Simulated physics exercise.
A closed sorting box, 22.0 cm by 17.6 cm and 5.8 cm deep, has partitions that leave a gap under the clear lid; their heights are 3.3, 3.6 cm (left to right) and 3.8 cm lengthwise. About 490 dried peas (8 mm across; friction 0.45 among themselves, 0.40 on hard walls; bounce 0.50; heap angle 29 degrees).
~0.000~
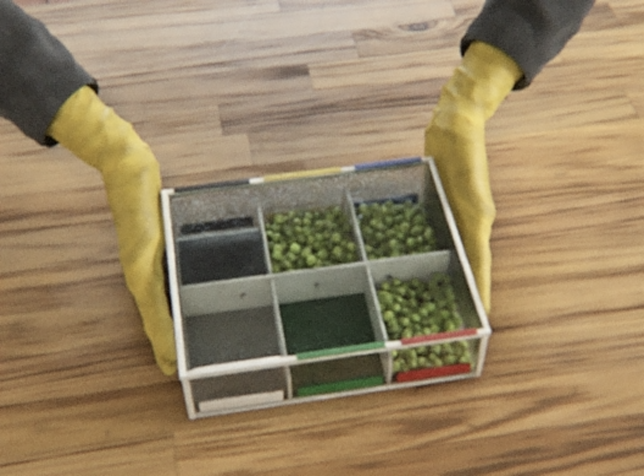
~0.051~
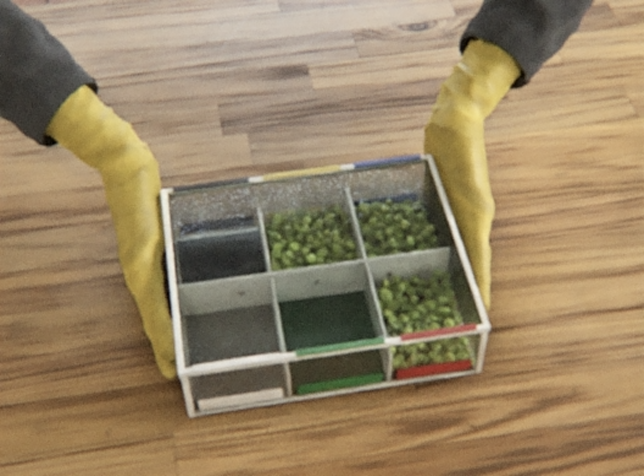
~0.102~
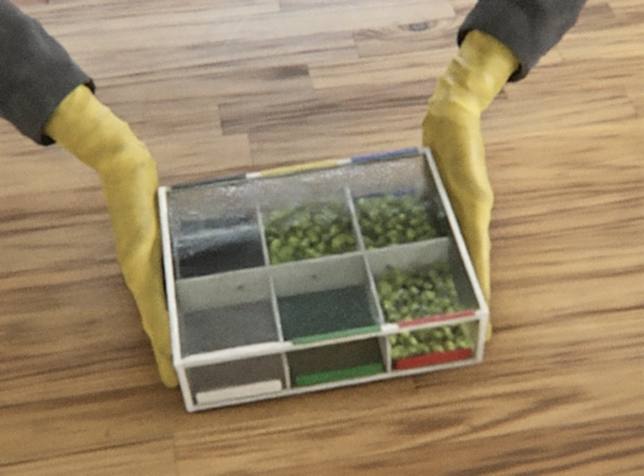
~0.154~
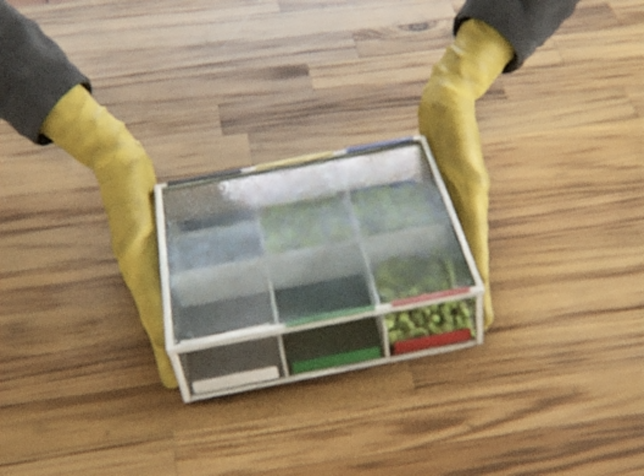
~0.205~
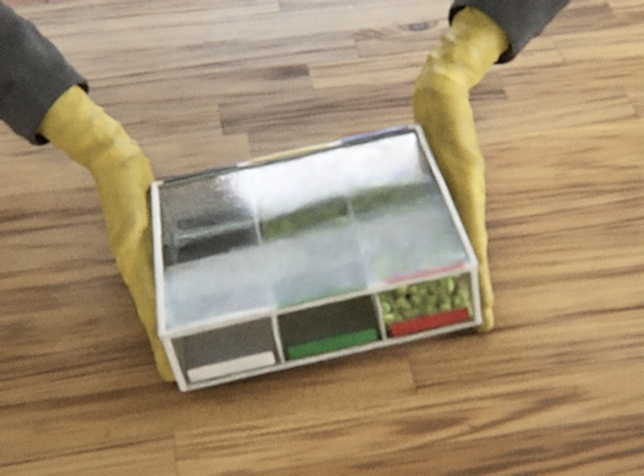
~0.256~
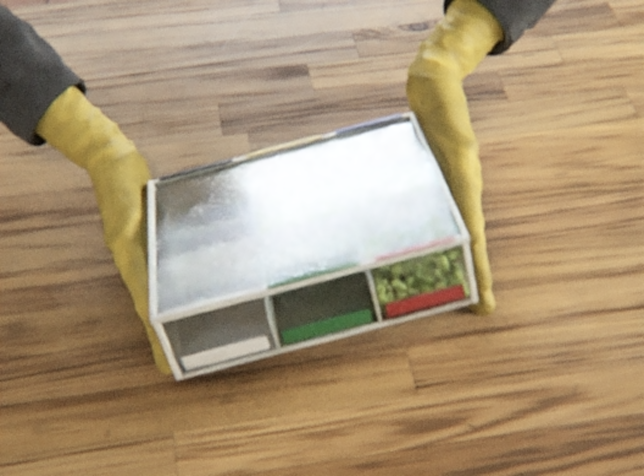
Yellow-gloved hands tilting a clear-lidded, partitioned box of green peas on a wooden surface, glare spreading across the lid.
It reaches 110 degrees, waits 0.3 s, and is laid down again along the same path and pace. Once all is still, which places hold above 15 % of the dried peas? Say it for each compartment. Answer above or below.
Red below, blue above, green below, yellow above, white below, black above.
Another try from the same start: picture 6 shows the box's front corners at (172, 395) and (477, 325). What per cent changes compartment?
Then about 75 per cent.
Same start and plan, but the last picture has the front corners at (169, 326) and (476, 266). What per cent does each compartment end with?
Red 0; blue 35; green 0; yellow 45; white 0; black 15.
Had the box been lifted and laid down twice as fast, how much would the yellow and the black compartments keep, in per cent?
Then: Yellow 35, black 30.
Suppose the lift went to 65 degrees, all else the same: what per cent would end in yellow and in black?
Then: Yellow 40; black 5.
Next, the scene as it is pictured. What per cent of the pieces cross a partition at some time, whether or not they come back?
About 55 per cent.
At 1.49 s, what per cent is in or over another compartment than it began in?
Roughly 45 per cent.
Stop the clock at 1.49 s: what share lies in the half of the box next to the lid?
Roughly 70 per cent.
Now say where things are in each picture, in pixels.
Box tilt 0 degrees, front corners at (185, 373) and (484, 330); red 25 %, blue 35 %, yellow 40 %, in the first picture.
Box tilt 1 degrees, front corners at (184, 371) and (483, 326), in the second picture.
Box tilt 4 degrees, front corners at (180, 362) and (482, 312), lowest corner left back, in the third picture.
Box tilt 8 degrees, front corners at (173, 348) and (477, 289), lowest corner left back, in the fourth picture.
Box tilt 13 degrees, front corners at (165, 333) and (471, 264), lowest corner left back, in the fifth picture.
Box tilt 17 degrees, front corners at (157, 318) and (463, 238), lowest corner left back; red 25 %, blue 35 %, yellow 40 %. Its pace works out near 90 degrees a second, in the sixth picture.
Then, at 1.49 s, tilt 110 degrees; red 5 %, blue 30 %, yellow 45 %, black 20 %.
After 2.32 s, tilt 56 degrees; blue 25 %, yellow 40 %, black 35 %.
Then, at 3.15 s, tilt 0 degrees; blue 25 %, yellow 40 %, black 35 %.
In the end, at 3.8 s, red 0 %, blue 25 %, green 0 %, yellow 40 %, white 0 %, black 35 %.
